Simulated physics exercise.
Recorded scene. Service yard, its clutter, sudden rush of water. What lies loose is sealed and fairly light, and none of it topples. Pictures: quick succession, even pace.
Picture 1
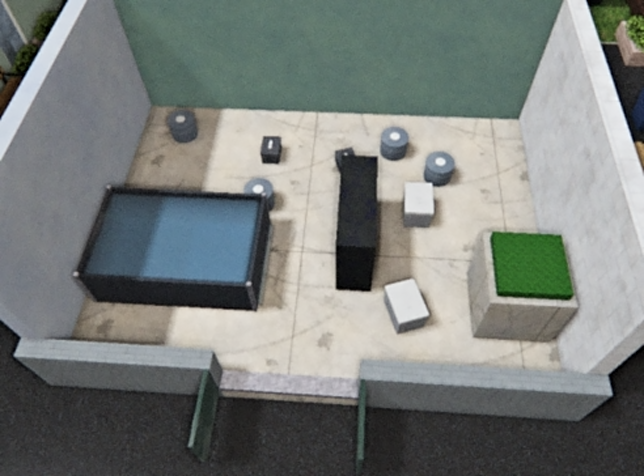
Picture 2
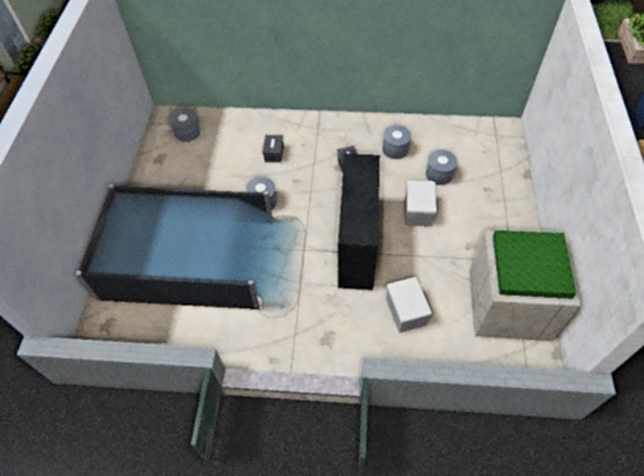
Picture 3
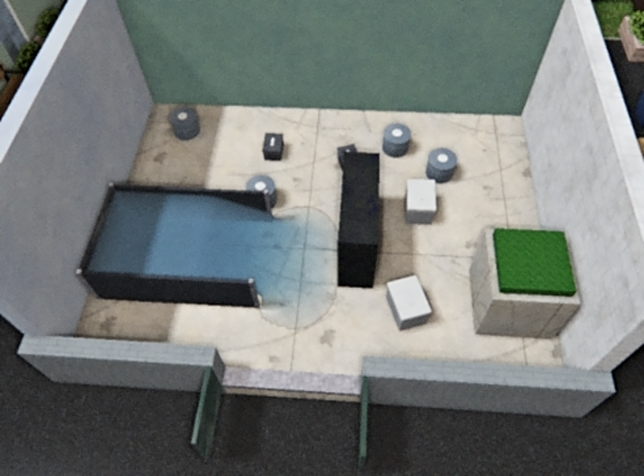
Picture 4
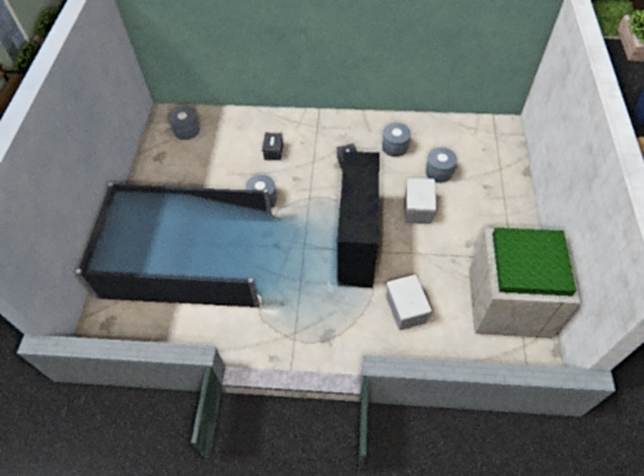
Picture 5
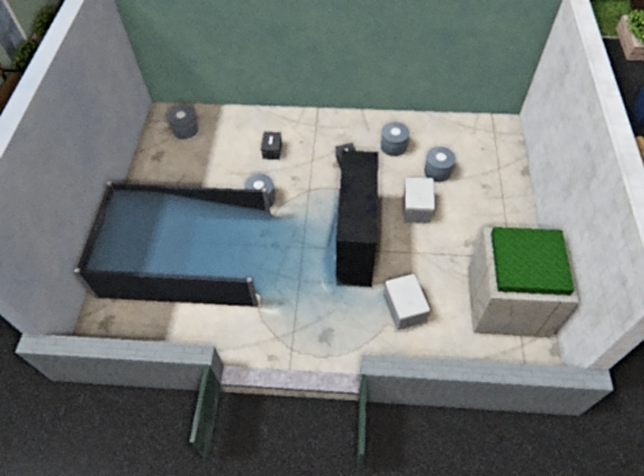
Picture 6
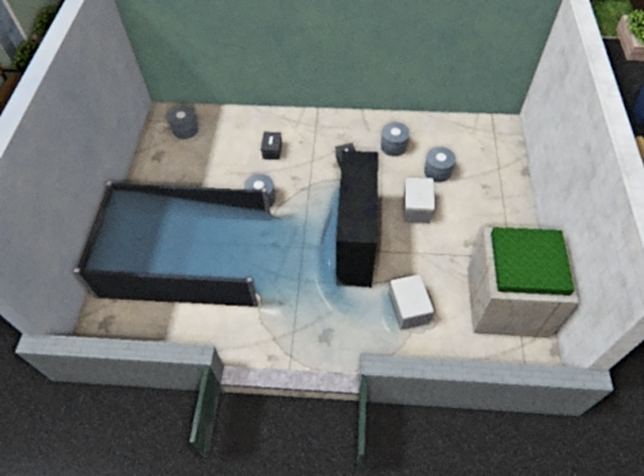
The video shows a walled yard with scattered blocks and drums as water pours from the open right end of a dark tank on the left, spreads across the pale floor, and reaches a black barrier and a white block.
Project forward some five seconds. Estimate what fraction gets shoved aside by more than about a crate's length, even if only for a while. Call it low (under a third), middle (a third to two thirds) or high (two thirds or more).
Middle.
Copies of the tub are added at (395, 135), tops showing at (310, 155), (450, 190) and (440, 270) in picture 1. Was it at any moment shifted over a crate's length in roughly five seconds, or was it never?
In sequence: Pushed clear, doesn't go far, doesn't go far.
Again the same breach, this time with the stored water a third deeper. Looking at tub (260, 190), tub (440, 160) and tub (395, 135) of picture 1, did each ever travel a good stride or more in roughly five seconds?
In the order you named them: Stayed within the threshold, stayed within the threshold, stayed within the threshold.
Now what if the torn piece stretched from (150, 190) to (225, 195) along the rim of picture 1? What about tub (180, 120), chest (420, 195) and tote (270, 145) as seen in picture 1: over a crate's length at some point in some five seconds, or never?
Order as asked: Sent that far; sent that far; sent that far.
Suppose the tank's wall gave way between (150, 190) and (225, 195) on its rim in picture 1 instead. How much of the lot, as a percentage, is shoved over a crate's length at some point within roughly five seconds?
Around 50 in a hundred.
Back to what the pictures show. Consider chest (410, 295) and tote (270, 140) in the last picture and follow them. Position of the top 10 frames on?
Close to pixel (461, 289) and pixel (244, 136).
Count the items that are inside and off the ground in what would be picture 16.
1 in total.
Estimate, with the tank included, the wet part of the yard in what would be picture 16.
Around 50 percent.
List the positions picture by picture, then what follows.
In the first picture, a chest at (407, 300) rests on the ground; a tub at (181, 119), on the bottom; 0 of 8 have shifted.
In the second picture, a chest at (409, 298) rests on the ground; a tub at (183, 118), on the bottom; 0 of 8 have shifted.
In the third picture, a chest at (409, 297) rests on the ground; a tub at (183, 116), on the bottom; 0 of 8 have shifted.
In the fourth picture, a chest at (409, 296) rests on the ground; a tub at (182, 116), on the bottom; 0 of 8 have shifted.
In the fifth picture, a chest at (408, 295), on the bottom; a tub at (181, 115) rests on the ground; 0 of 8 have shifted.
In the sixth picture, a chest at (412, 295) rests on the ground, close to its start; a tub at (181, 115), on the bottom; 1 of 8 have shifted.
A moment on, 0 of 8 are well off their spots; 0 afloat.
Next, 2 of 8 are well off their spots; 1 afloat.
Later, 3 of 8 are well off their spots; 1 afloat.
In the end, 3 of 8 are well off their spots, and 3 have been at some point; 3 afloat.
